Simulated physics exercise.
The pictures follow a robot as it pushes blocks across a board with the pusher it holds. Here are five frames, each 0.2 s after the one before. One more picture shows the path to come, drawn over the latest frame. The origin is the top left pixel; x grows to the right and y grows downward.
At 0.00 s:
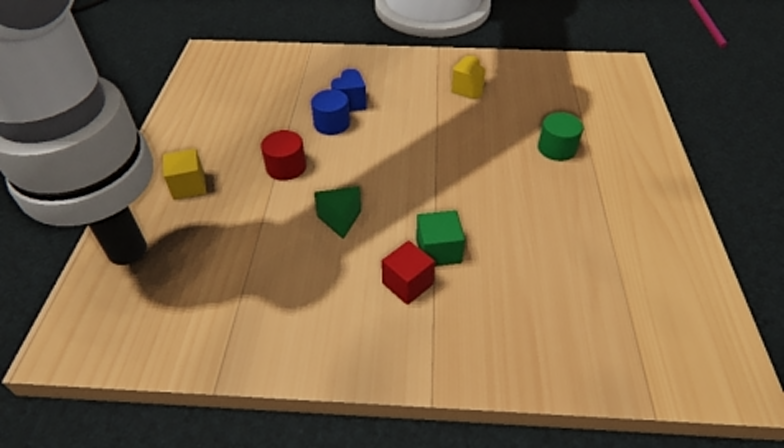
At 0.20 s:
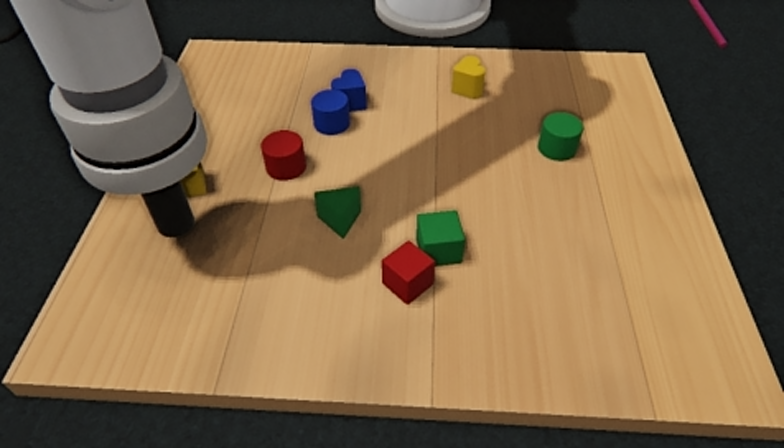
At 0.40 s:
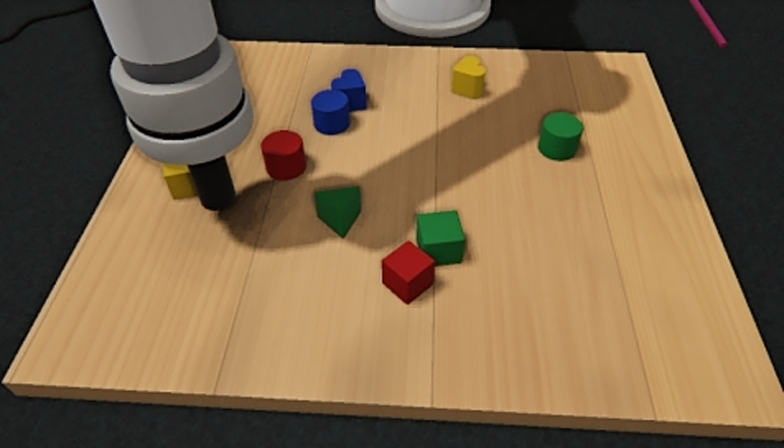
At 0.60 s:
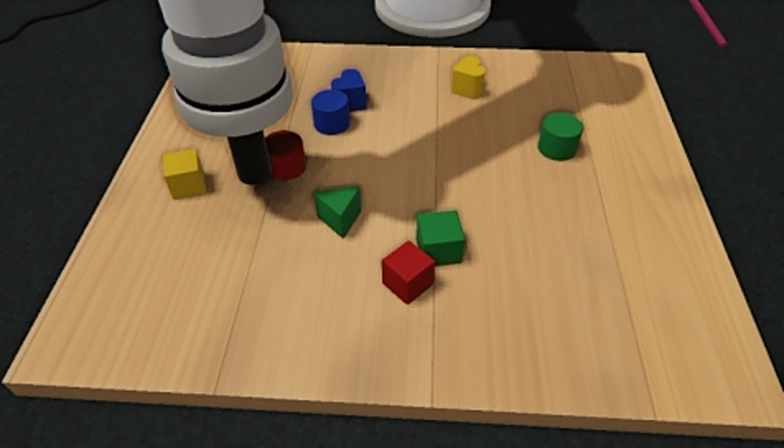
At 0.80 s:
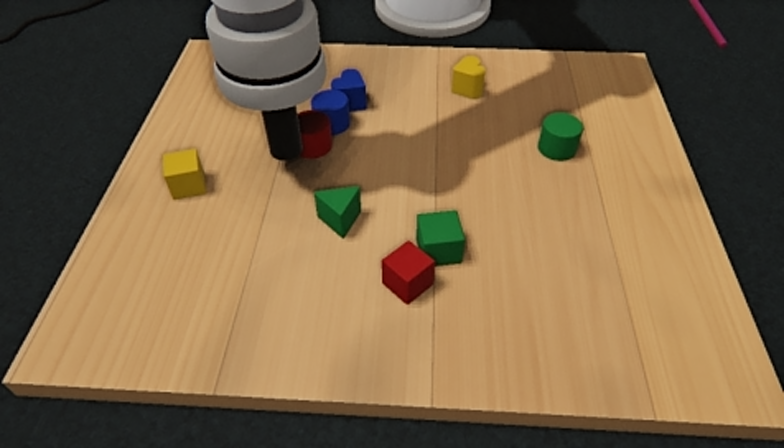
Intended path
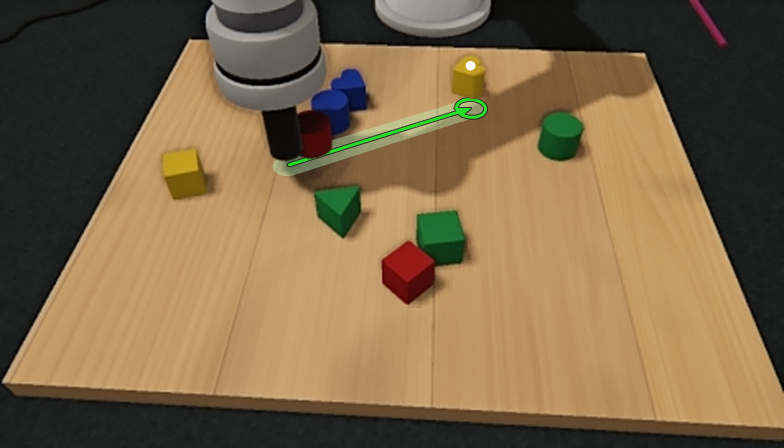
The clip opens on a wooden board scattered with colourful blocks, a robotic arm's dark tip at the left near a yellow cube. The arm moves steadily right and toward the back, passing the cube, then pushes the red cylinder a short way up beside the blue cylinder.
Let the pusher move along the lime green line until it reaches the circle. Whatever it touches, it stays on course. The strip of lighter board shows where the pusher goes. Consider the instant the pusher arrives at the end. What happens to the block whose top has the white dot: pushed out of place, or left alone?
Here the block whose top has the white dot stays on its spot.
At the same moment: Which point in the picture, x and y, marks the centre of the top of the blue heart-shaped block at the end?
My best guess is (356, 60).
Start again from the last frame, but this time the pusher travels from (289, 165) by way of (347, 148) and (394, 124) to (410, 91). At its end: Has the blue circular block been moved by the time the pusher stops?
Final answer: Yes.
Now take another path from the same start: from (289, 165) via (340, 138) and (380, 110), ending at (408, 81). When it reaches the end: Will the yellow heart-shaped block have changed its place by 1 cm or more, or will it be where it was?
It will be resting on its spot.
The line goes in a line from (289, 165) to (471, 108); the dot is on the yellow heart-shaped block.
On the path given first. One third of the way, pusher at (353, 130); red circular block at (361, 99); blue circular block at (344, 79); blue heart-shaped block at (356, 61), turned 40° clockwise.
Two thirds of the way, pusher at (415, 111); red circular block at (376, 89); blue circular block at (344, 78); blue heart-shaped block at (356, 60), turned 40° clockwise.
At the end, pusher at (473, 94); red circular block at (376, 89); blue circular block at (344, 78); blue heart-shaped block at (356, 60), turned 40° clockwise; yellow heart-shaped block unmoved.
